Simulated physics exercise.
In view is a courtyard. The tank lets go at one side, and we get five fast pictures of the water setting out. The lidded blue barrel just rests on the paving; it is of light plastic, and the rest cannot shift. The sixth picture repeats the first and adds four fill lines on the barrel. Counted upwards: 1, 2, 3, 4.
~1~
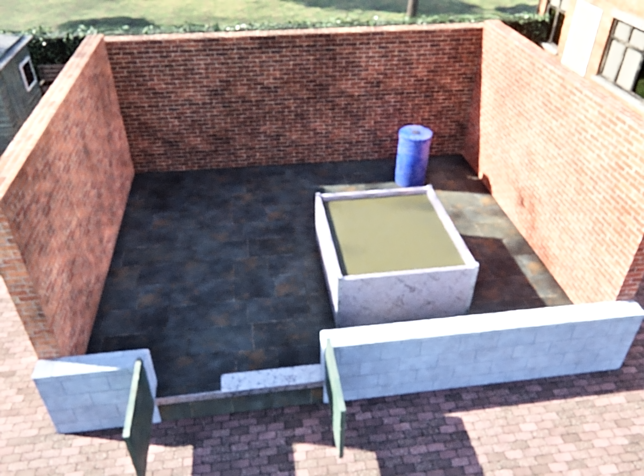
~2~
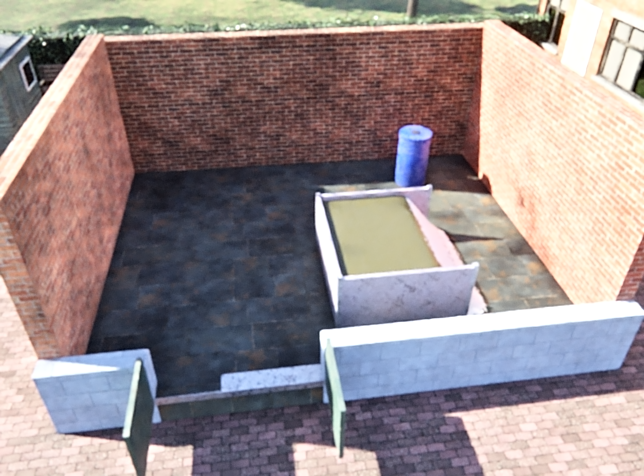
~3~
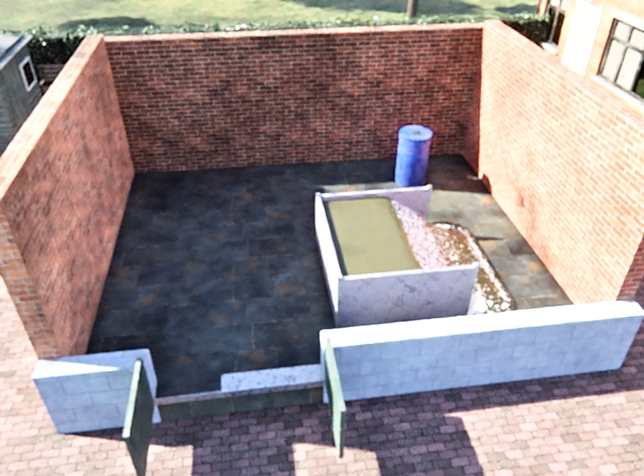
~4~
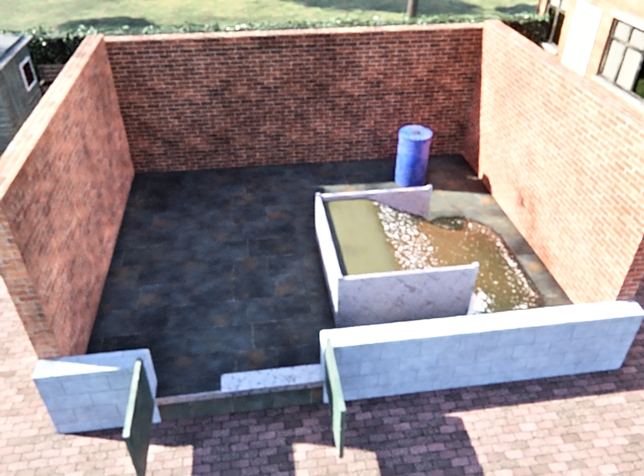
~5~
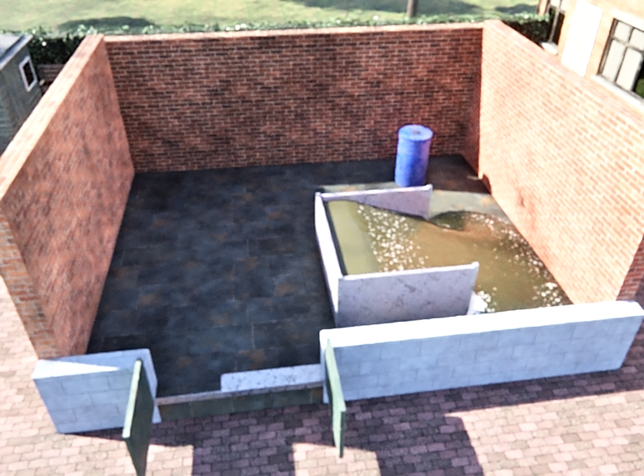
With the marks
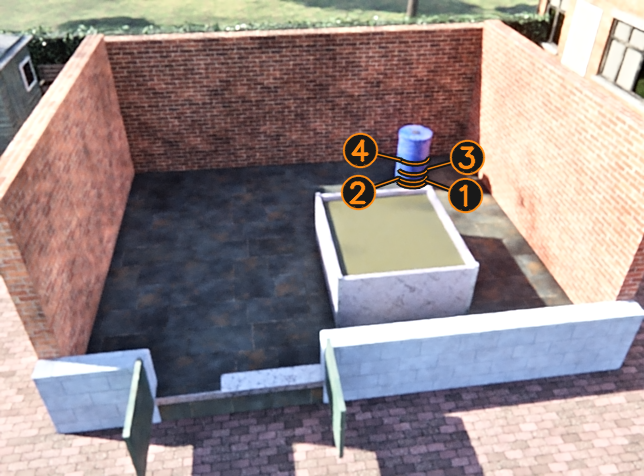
In a walled courtyard, a tank's right side opens and murky water spreads across the ground.
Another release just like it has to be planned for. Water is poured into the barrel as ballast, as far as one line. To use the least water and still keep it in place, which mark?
Take 3.
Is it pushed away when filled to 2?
Yes, that goes wrong.
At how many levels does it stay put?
Two of the four.
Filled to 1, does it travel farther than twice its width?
Yes, it does.
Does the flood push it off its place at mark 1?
Yes, that goes wrong.
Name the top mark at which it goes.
2 it is.
In orange, 1 at (414, 186); 2 at (415, 182); 3 at (416, 174); 4 at (417, 163); from the bottom up 1, 2, 3, 4.
For mark 1, it is pushed about 5 times its own width away.
For mark 2, it is pushed about twice its own width away.
For mark 3, it does not move.
For mark 4, it does not move.
